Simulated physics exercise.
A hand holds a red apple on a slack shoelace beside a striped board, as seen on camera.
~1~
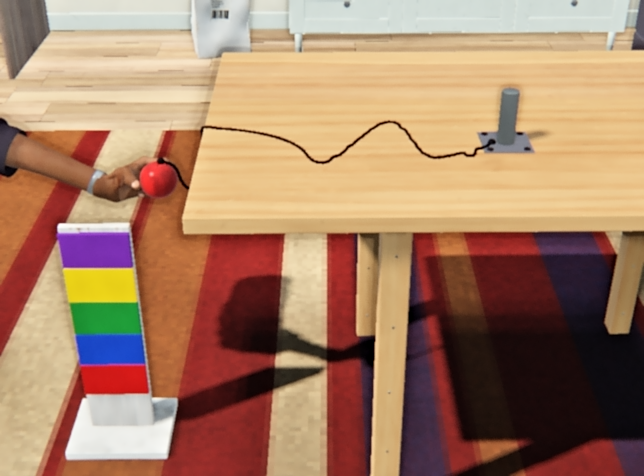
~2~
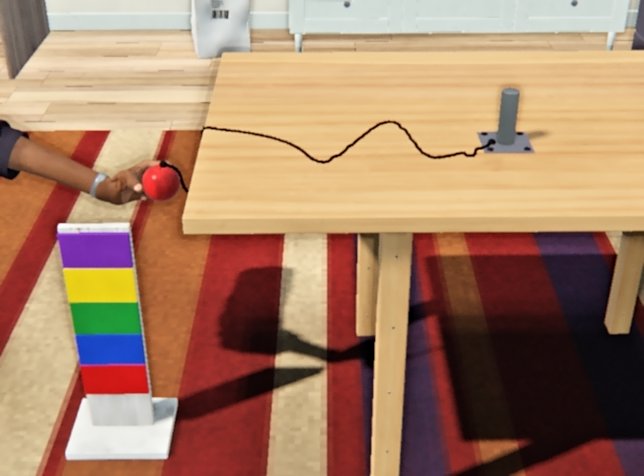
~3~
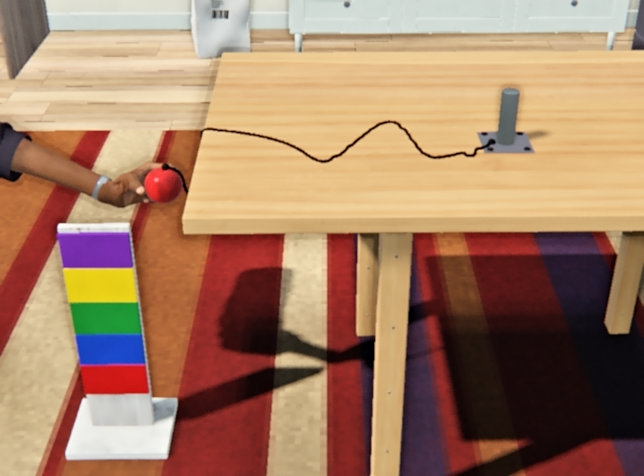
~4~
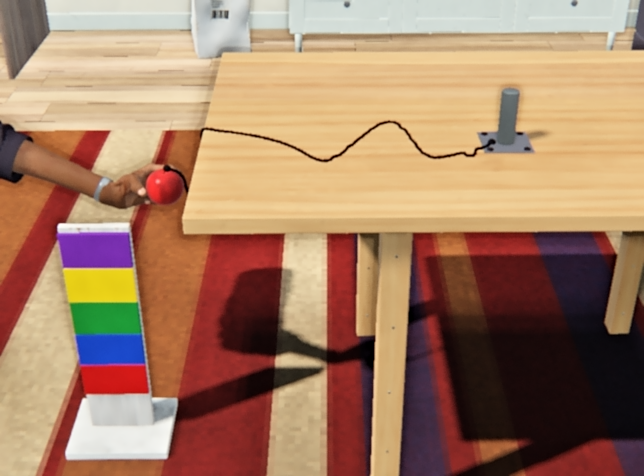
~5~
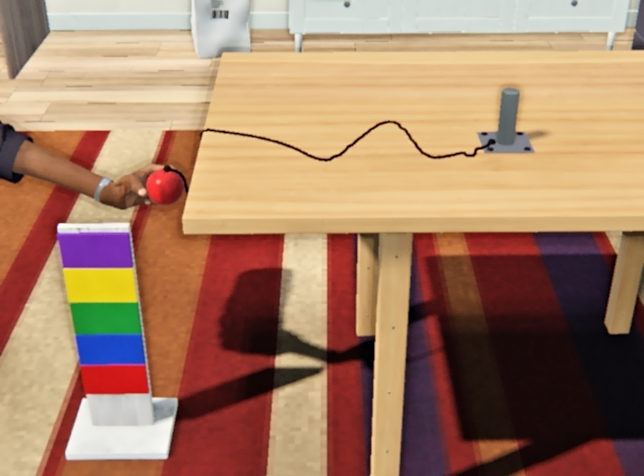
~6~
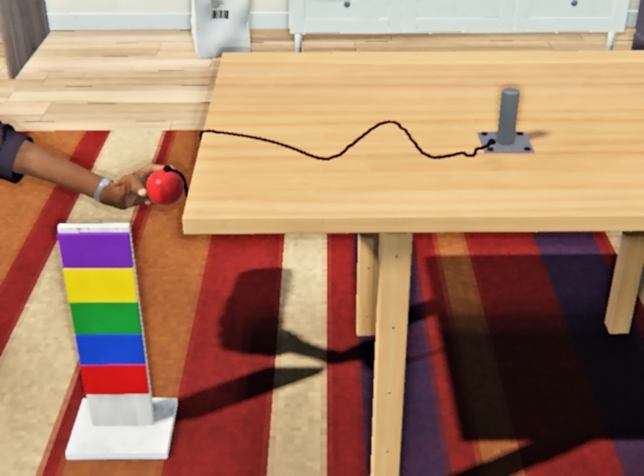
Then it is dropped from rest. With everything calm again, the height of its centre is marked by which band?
By the red band.
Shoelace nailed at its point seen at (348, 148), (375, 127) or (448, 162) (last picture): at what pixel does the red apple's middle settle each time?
Try by try, around (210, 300), (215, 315) and (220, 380).
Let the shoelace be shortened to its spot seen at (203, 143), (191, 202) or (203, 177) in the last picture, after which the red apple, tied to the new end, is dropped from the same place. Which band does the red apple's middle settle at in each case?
First try: Yellow; second try: Blue; third try: Green.
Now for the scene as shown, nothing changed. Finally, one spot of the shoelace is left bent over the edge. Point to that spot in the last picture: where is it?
That would be the bit at (328, 159).
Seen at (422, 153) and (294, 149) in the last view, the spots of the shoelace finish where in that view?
About (389, 138), and the other about (206, 175).
Soon after, apple near (199, 357); level with blue.
Then, apple near (238, 374); level with red.
At rest, apple near (223, 378); level with red. Its centre hangs level with the red band.
